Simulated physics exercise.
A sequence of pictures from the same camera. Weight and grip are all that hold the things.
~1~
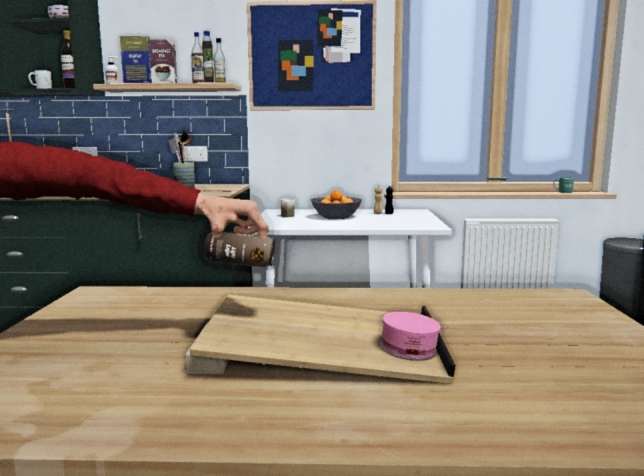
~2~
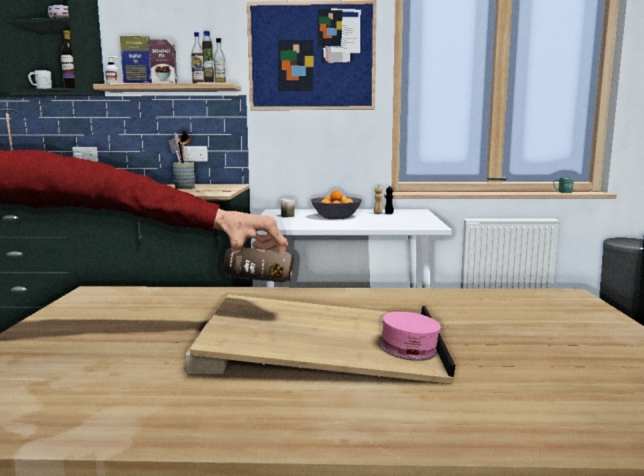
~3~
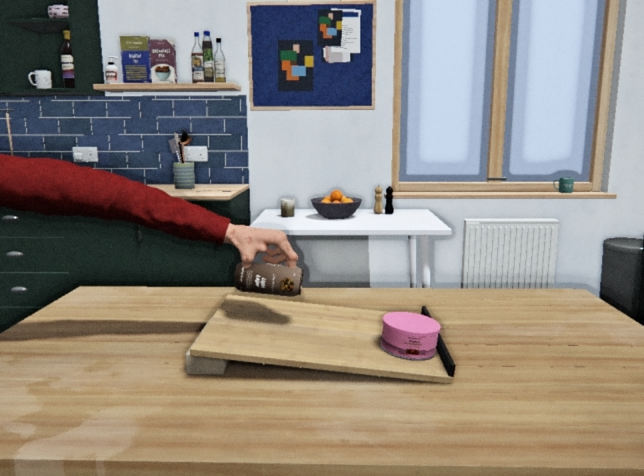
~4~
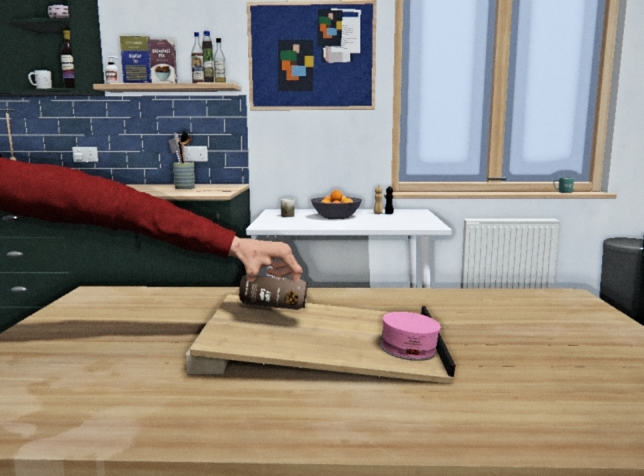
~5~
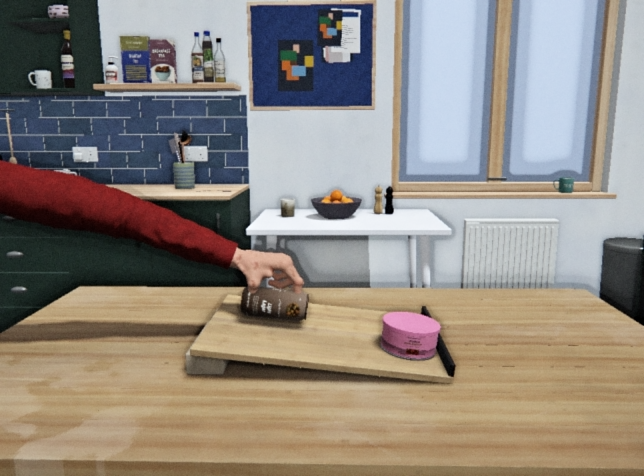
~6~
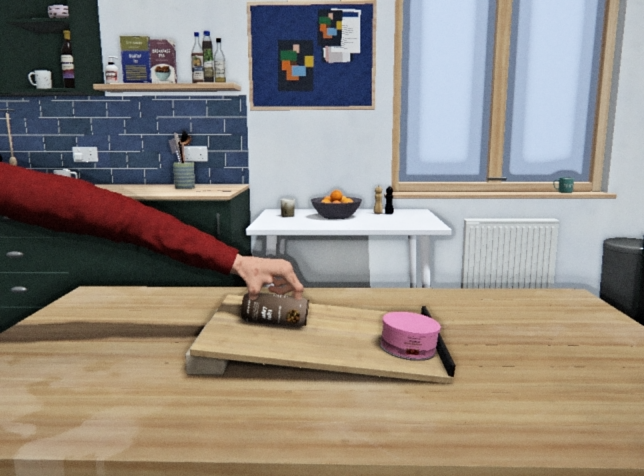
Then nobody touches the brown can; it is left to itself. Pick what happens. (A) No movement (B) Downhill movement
A, no movement.
Then, 0.30 s later than the last frame, all is still.
Then, 0.70 s later than the last frame, brown can resting near (276, 310).
When it is over, both as before. End places, in pixels of the last picture, brown can near (276, 310). The brown can remains at rest.
